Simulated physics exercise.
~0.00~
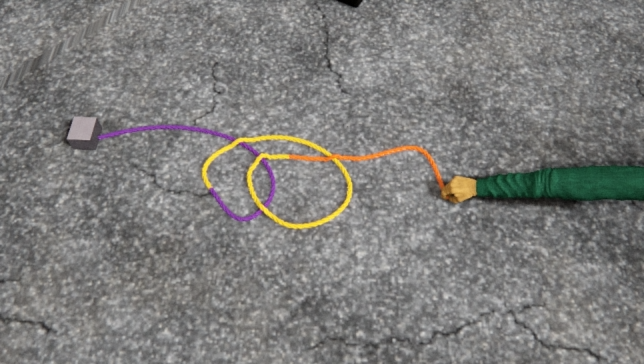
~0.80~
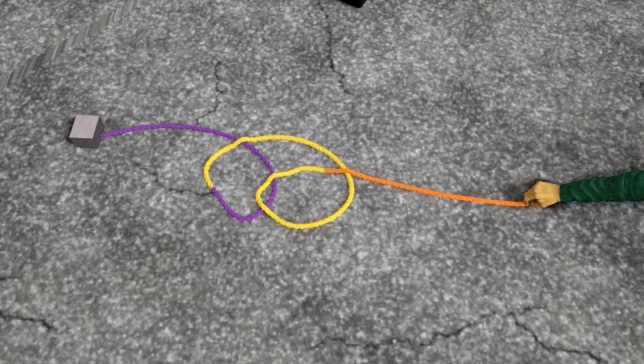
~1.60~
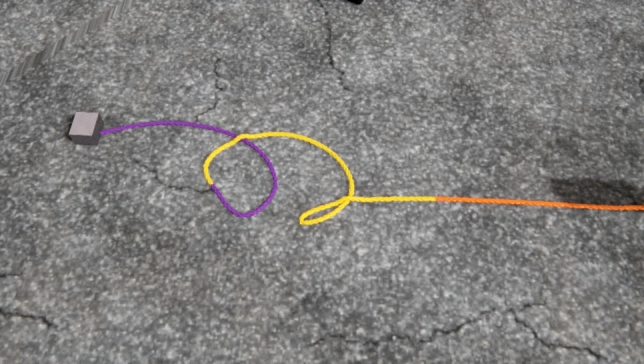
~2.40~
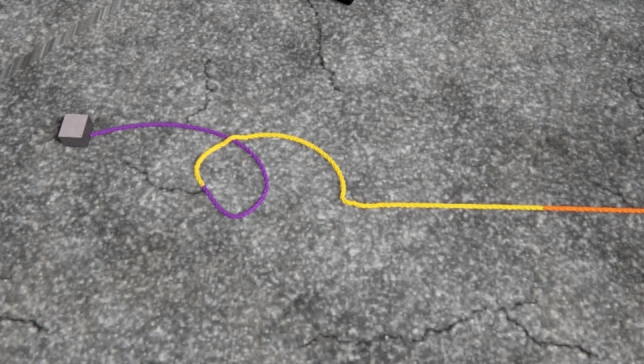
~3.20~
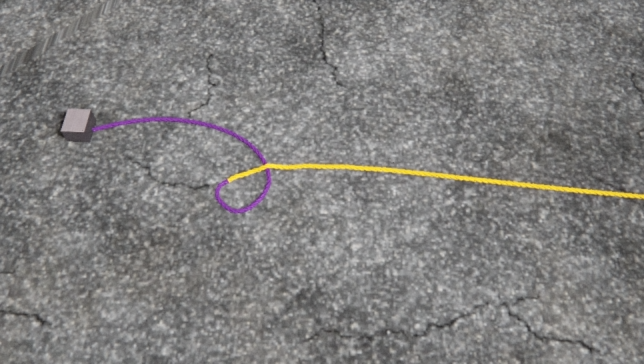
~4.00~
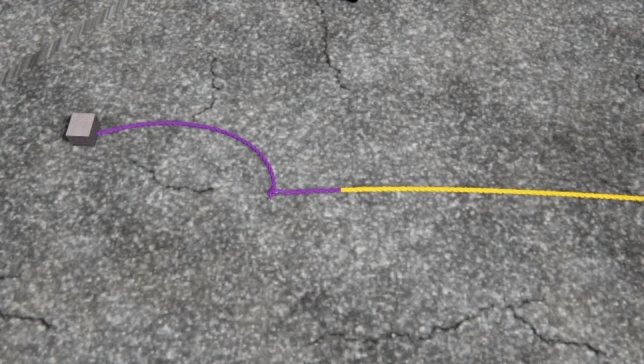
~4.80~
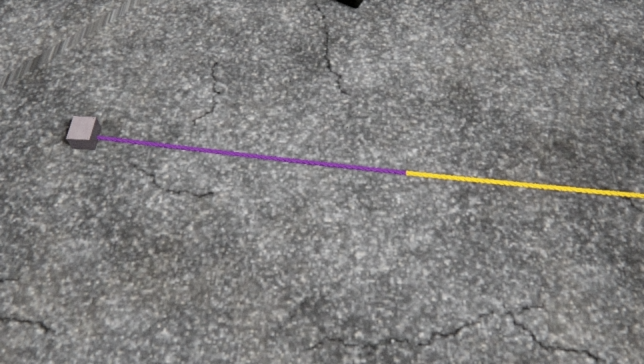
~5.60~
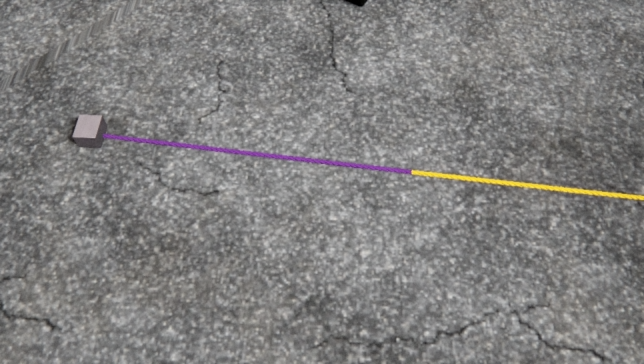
Green-sleeved arm pulling a looped purple, yellow and orange rope rightward across cracked concrete, loops shrinking away until it runs straight.
